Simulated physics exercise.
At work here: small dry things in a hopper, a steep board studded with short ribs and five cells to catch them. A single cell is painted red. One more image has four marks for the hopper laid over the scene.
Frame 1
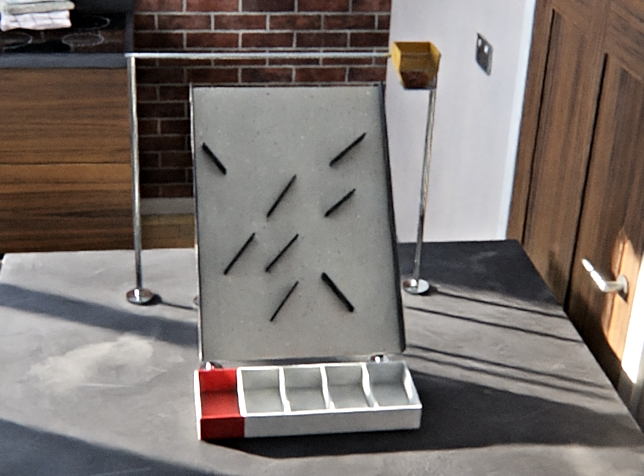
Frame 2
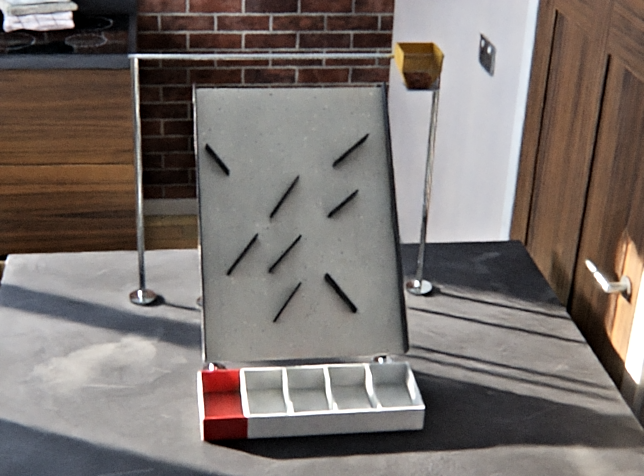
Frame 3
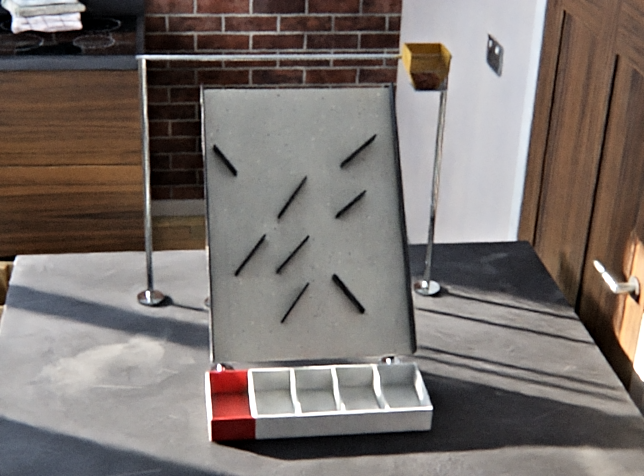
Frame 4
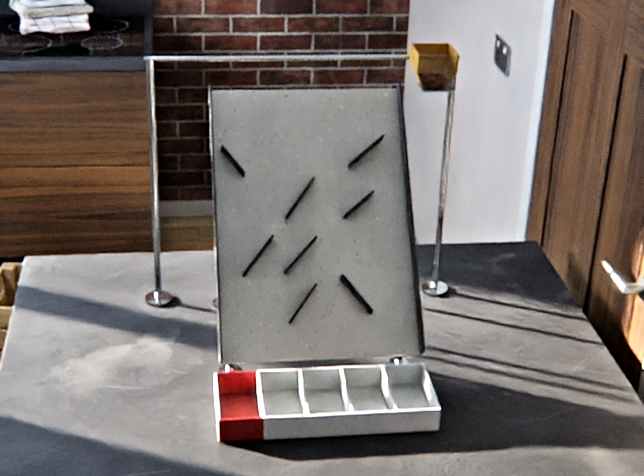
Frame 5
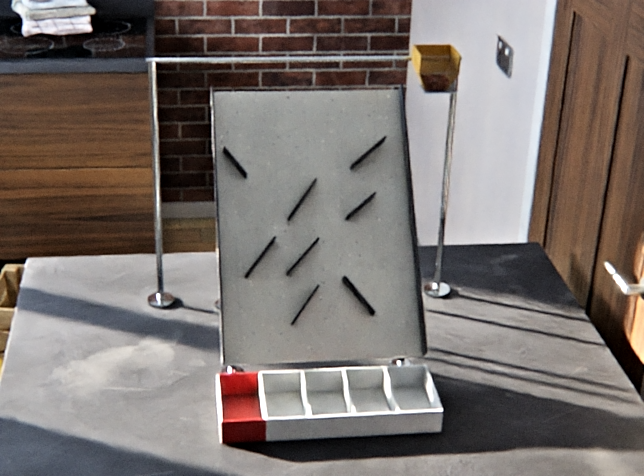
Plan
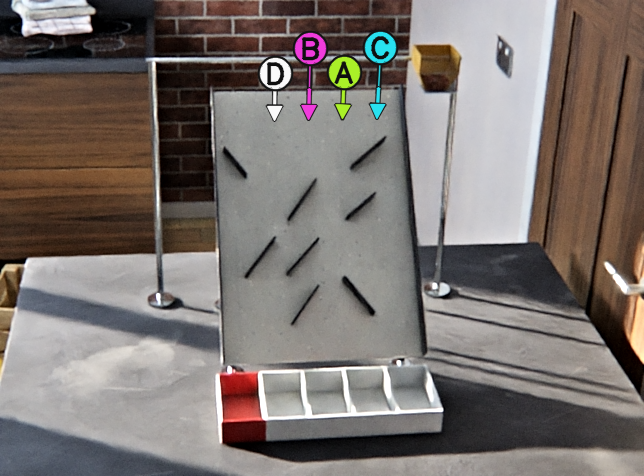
We see a grey board studded with dark slanted ribs above a white tray with one red cell at its left end, a yellow hopper at upper right; the view shifts slightly, and nothing else moves.
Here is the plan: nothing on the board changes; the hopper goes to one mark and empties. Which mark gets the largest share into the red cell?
Best: D.
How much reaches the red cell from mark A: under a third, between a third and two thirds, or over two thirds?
Under a third.
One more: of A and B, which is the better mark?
The answer is B.
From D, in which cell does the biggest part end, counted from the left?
The first.
On the marked copy, mark A meets the board at (342, 113); mark B meets the board at (308, 114); mark C meets the board at (377, 113); mark D meets the board at (274, 115).
If A is chosen, a small share in the red cell, the bulk in other cells.
If B is chosen, close to a third in the red cell, close to two thirds in other cells.
If C is chosen, close to a quarter in the red cell, the bulk in other cells, only a few outside the box.
If D is chosen, the bulk in the red cell, close to a quarter in other cells.
